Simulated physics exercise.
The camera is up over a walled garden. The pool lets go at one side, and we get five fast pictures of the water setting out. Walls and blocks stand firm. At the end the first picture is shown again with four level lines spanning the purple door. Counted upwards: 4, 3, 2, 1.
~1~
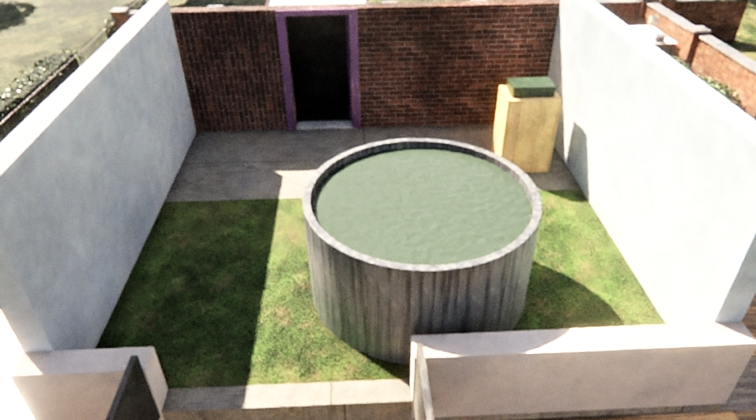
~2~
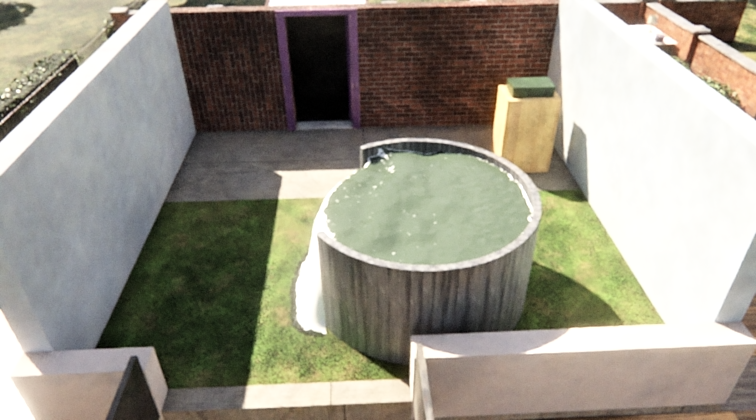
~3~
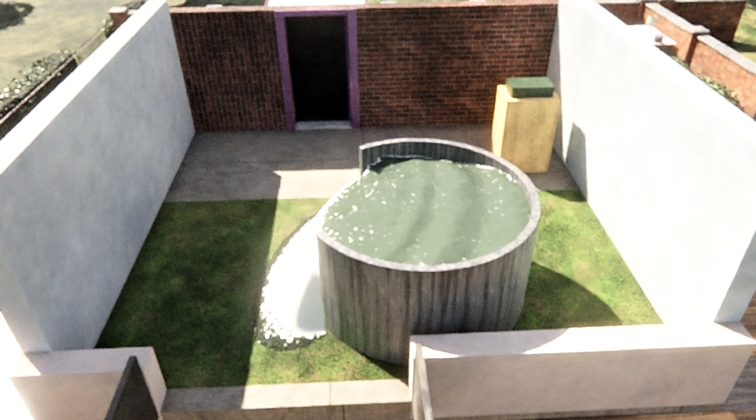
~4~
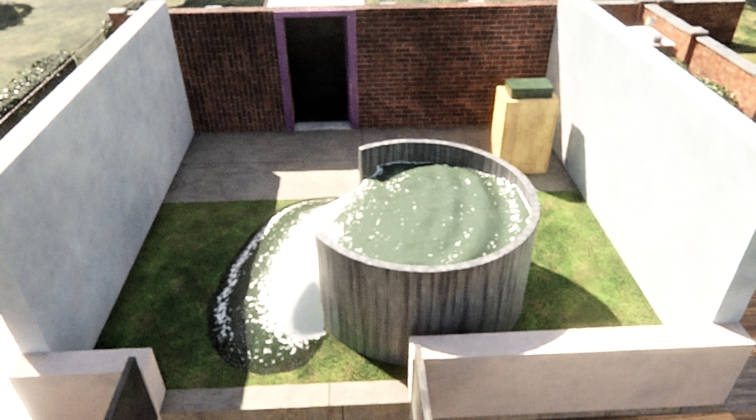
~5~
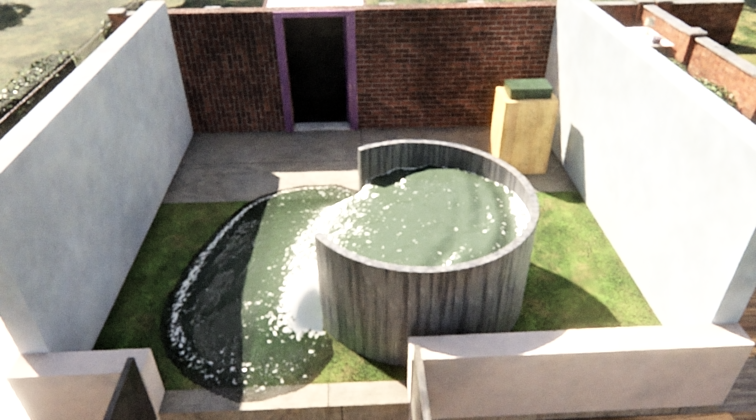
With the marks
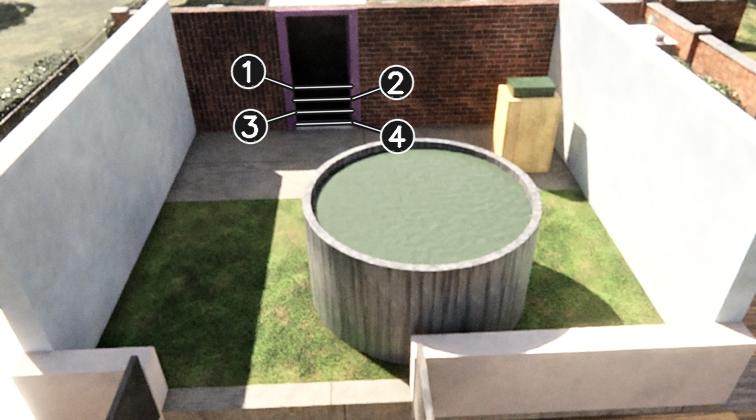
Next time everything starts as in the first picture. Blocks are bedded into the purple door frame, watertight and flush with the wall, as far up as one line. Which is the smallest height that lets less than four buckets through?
Use line 3.
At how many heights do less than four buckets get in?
Three of the four.
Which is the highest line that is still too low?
That would be 4.
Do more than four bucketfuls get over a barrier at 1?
No, not at all.
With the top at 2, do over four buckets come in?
No, that is safe.
On the marked copy, 1 at (322, 87); 2 at (323, 99); 3 at (324, 111); 4 at (324, 123); from the bottom up 4, 3, 2, 1.
If 1 is chosen, nothing gets over.
If 2 is chosen, nothing gets over.
If 3 is chosen, nothing gets over.
If 4 is chosen, about 9 bucketfuls get in.
